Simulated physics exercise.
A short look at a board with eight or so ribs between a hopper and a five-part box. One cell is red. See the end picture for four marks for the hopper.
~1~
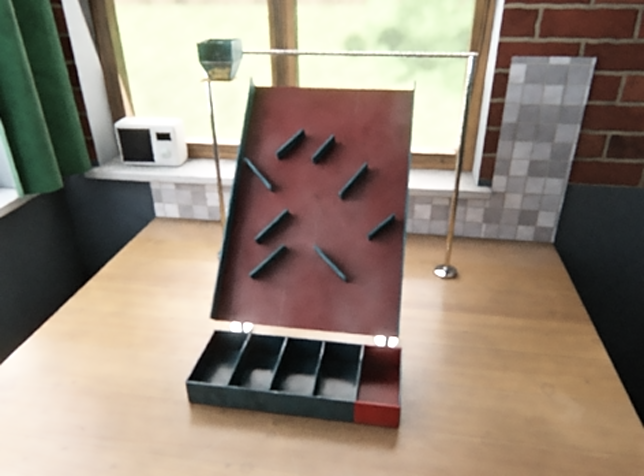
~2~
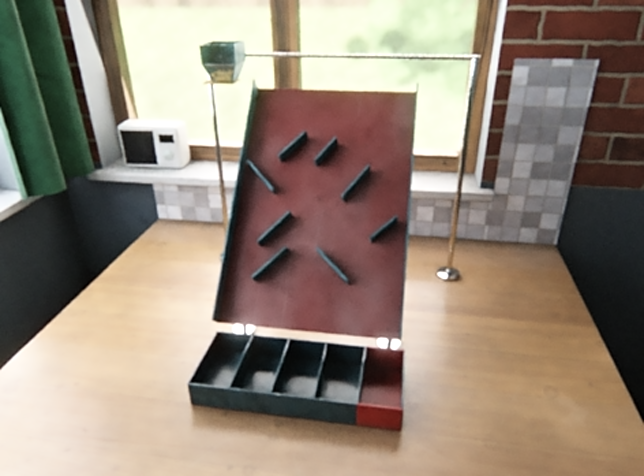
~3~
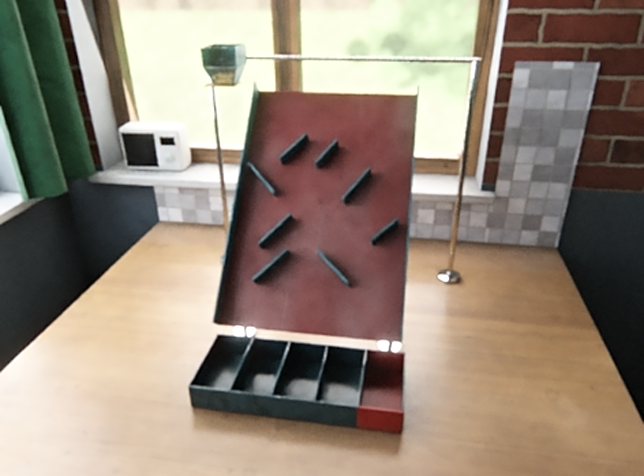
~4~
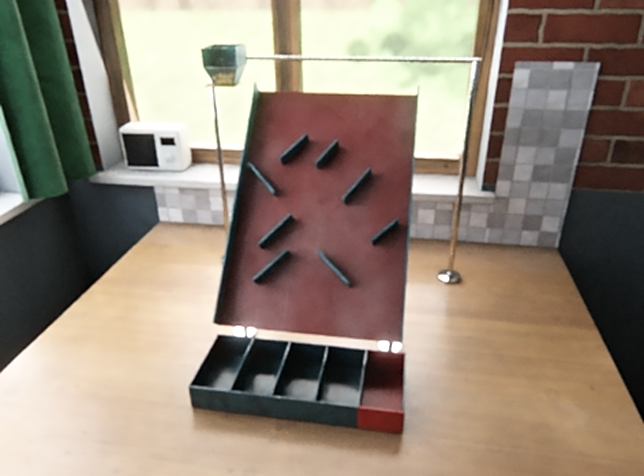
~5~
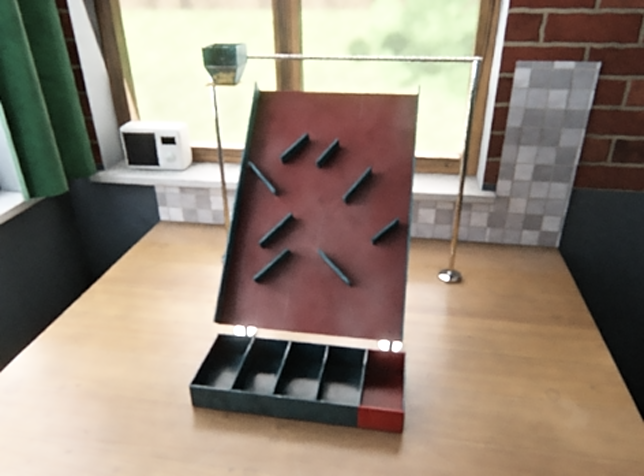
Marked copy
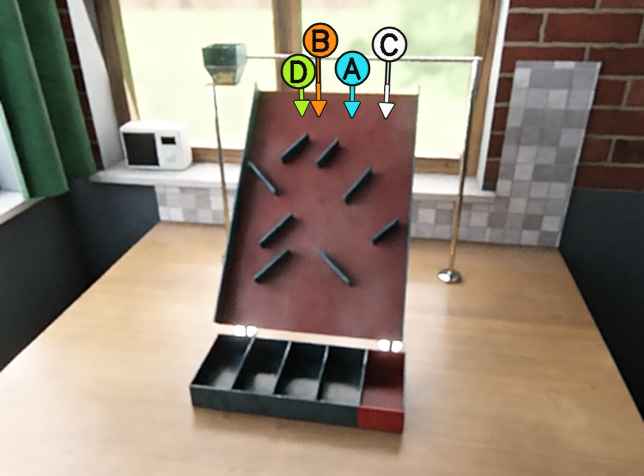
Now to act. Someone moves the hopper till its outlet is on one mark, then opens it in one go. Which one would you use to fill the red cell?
The answer is mark C.
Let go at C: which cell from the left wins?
The fifth from the left.
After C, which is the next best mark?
It is A.
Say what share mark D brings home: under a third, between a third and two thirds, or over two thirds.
Under a third.
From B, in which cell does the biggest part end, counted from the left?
The first.
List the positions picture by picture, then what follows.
In the first picture, hopper at (223, 74), soya beans, door shut.
In the second picture, ribs (278, 156) to (306, 131), (314, 160) to (336, 137), (247, 160) to (273, 189).
In the third picture, ribs (343, 198) to (370, 167), (258, 244) to (290, 213), (371, 240) to (398, 218).
In the fourth picture, ribs (252, 280) to (287, 249), (318, 250) to (349, 283).
In the fifth picture, red cell at (380, 418), number 5 of 5 from the left.
On the marked copy, mark A meets the board at (352, 111); mark B meets the board at (318, 110); mark C meets the board at (386, 112); mark D meets the board at (301, 110).
For mark A, about a quarter in the red cell, most in other cells.
For mark B, a stray few in the red cell, nearly all in other cells, a small part outside the box.
For mark C, about half in the red cell, about half in other cells.
For mark D, none in the red cell, all in other cells.
